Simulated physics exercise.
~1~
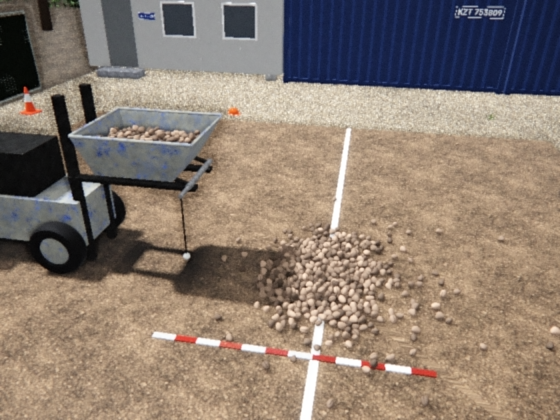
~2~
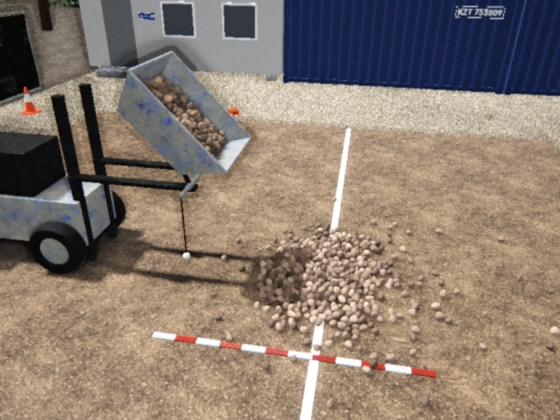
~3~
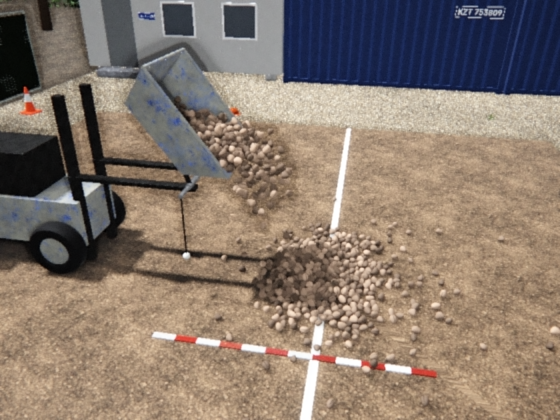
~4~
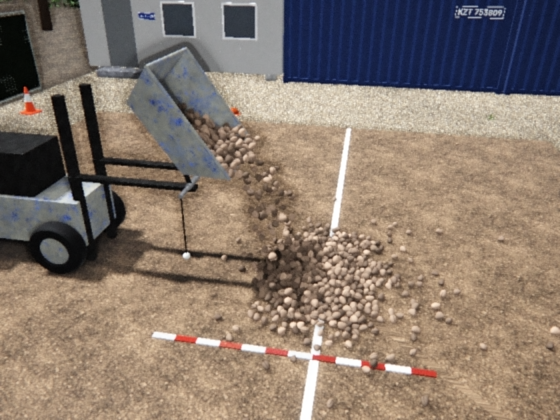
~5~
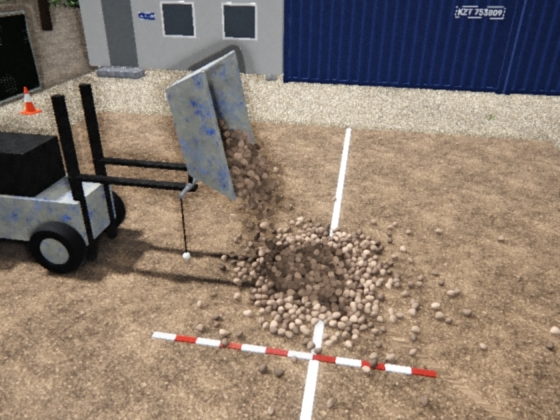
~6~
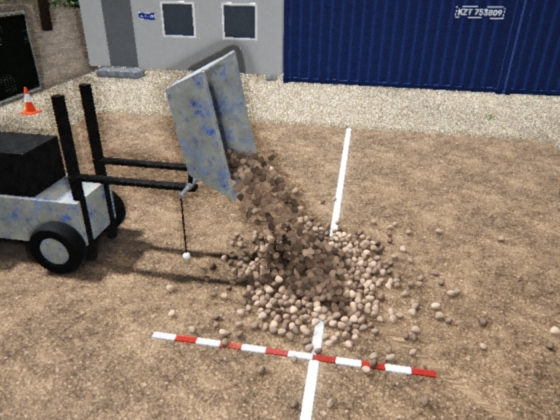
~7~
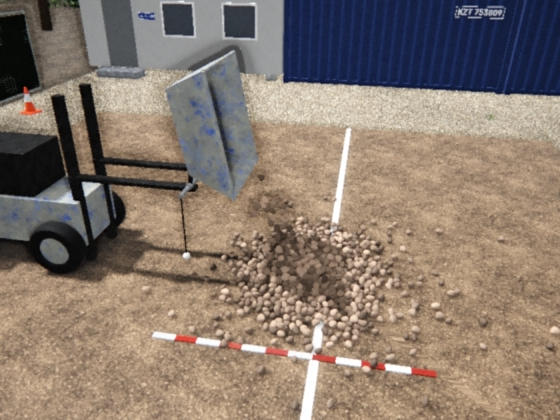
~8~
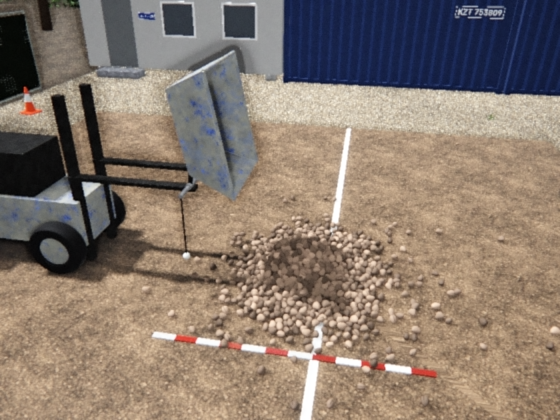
The video shows a forklift tipping a raised skip of round stones in two stages, pausing partway as they begin spilling onto an earlier pile beside a white ground line. The skip then tilts steeply and empties, leaving a broader heap lying mostly left of the line.
